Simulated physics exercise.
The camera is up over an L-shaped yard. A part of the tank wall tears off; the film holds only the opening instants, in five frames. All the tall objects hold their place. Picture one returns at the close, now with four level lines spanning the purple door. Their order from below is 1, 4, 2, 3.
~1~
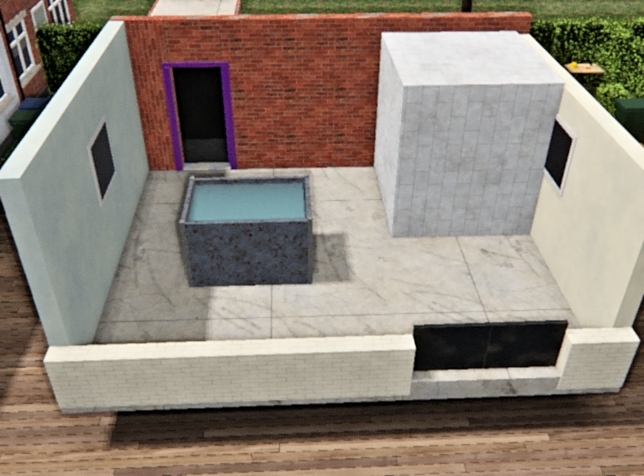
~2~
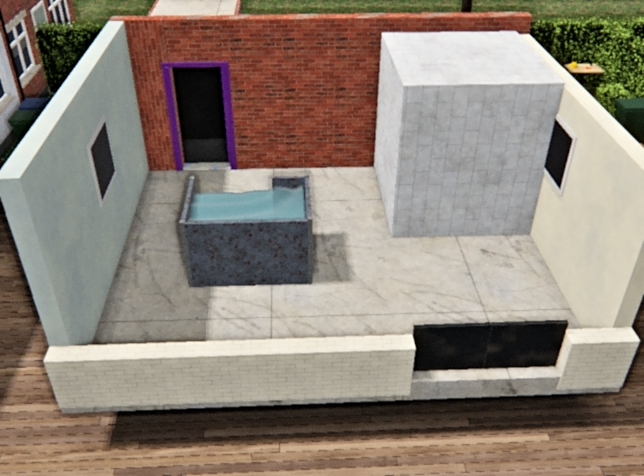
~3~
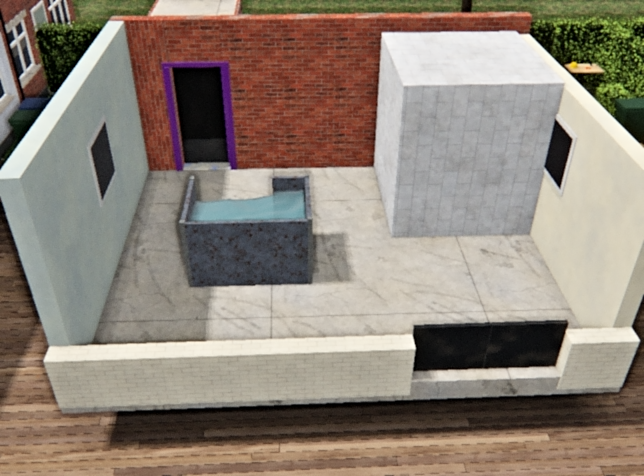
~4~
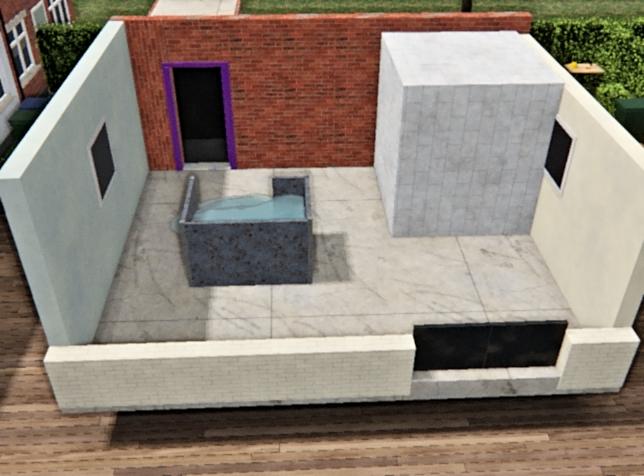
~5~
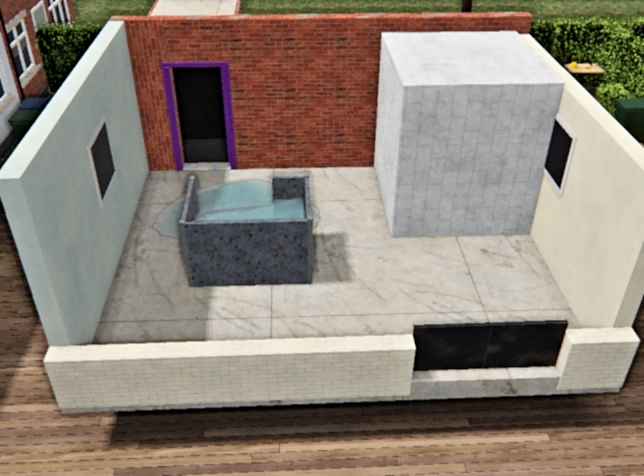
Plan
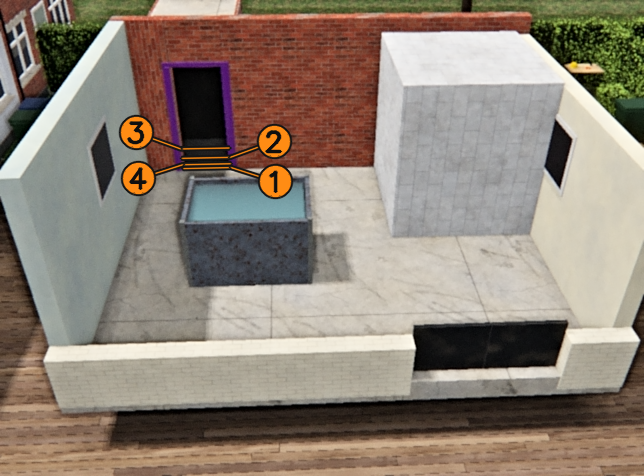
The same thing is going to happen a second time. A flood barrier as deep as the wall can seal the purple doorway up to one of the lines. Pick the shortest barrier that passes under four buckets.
Go for 3.
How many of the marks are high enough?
One of them.
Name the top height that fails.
That would be 2.
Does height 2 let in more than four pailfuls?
Yes.
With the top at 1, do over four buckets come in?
Yes, it does.
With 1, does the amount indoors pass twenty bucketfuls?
Yes, it does.
In orange, 1 at (207, 168); 2 at (206, 157); 3 at (205, 148); 4 at (206, 164); from the bottom up 1, 4, 2, 3.
Choosing 1, dozens of bucketfuls pour in.
Choosing 2, about 14 bucketfuls get in.
Choosing 3, a bucket or two gets in.
Choosing 4, dozens of bucketfuls pour in.
